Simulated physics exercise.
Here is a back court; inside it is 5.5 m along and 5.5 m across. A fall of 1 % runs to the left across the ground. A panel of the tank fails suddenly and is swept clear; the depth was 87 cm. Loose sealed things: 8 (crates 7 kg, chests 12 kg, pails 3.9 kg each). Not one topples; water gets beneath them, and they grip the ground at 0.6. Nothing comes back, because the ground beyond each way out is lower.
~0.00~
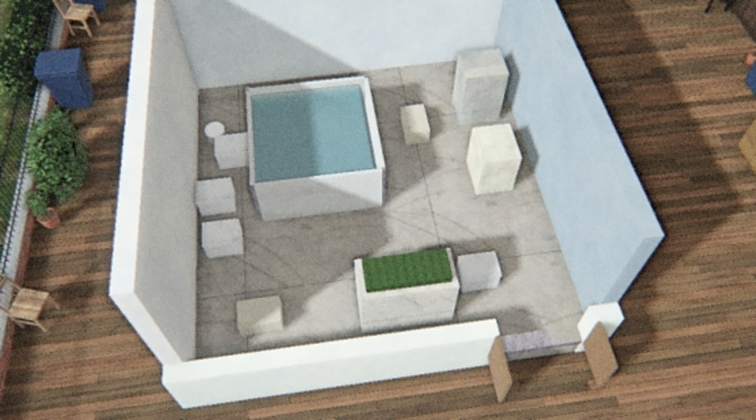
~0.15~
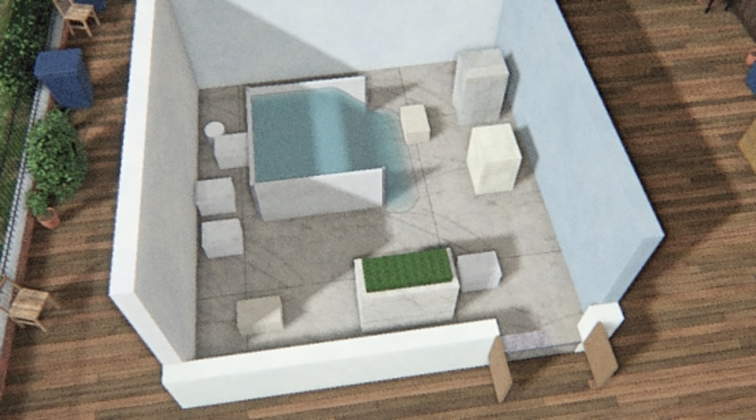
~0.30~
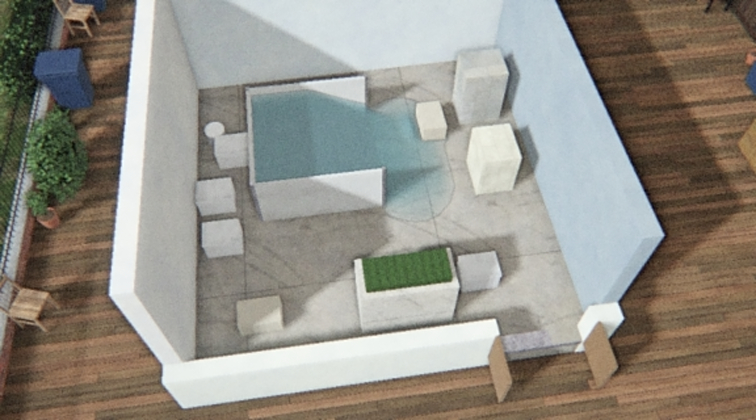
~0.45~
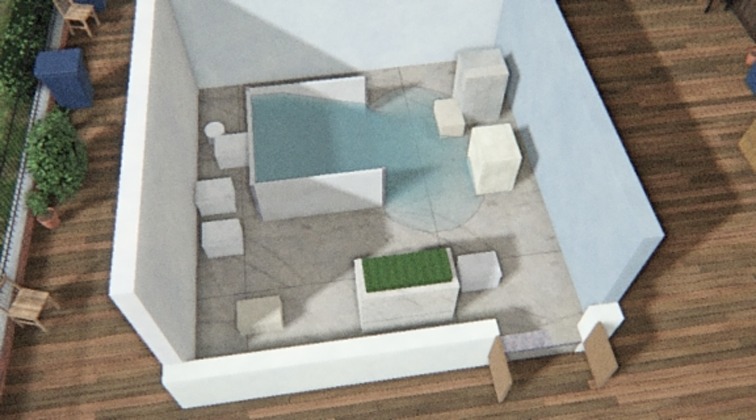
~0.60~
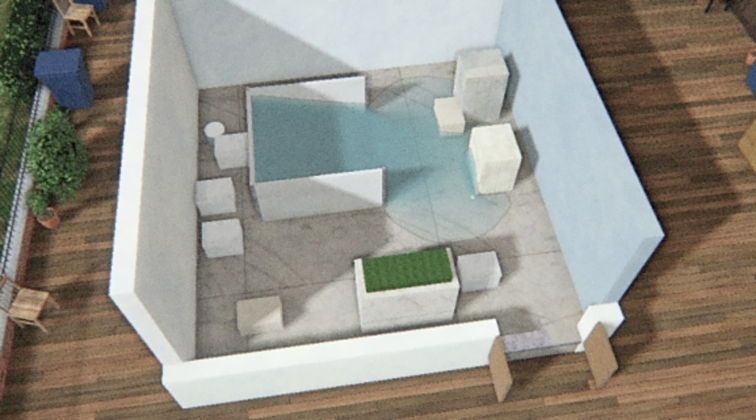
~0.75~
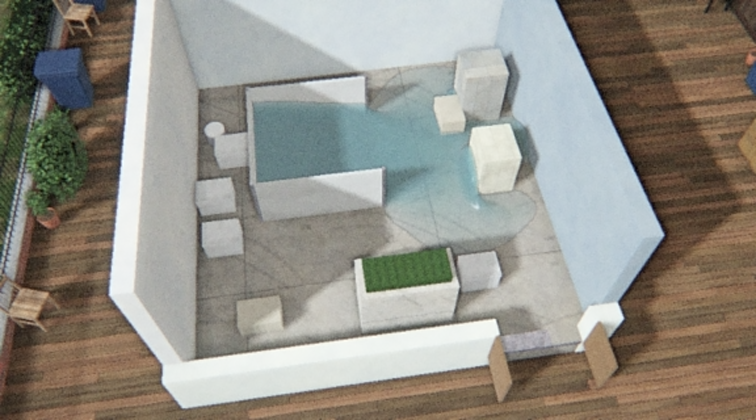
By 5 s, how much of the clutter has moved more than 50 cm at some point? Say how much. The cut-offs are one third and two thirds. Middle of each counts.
The share is between one third and two thirds.
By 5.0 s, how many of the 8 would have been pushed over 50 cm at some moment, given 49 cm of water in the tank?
In that case the number is 3.
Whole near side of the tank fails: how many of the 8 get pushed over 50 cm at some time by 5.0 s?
Then the count would be 7.
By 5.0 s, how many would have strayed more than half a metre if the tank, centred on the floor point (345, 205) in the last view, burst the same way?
That gives 5 of them.
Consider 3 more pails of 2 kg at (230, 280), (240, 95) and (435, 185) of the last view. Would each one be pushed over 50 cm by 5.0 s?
The first comes out within the limit, the second beyond the limit, the third beyond the limit.
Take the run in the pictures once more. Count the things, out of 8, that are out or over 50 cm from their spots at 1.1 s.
Result: 1.
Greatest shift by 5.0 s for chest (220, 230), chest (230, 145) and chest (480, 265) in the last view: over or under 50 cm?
Taking them in turn, the answers are smaller, smaller and greater.
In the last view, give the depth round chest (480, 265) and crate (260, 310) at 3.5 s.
I'd estimate 11 cm for the first and 0 cm for the second.
After 1.1 s 1 of 8 are over 50 cm from their spots; 1 afloat.
After 2.2 s 1 of 8 are over 50 cm from their spots; 1 afloat.
After 3.5 s 3 of 8 are over 50 cm from their spots; 3 afloat.
After 5.0 s 4 of 8 are over 50 cm from their spots, and 4 have been at some point; 4 afloat.
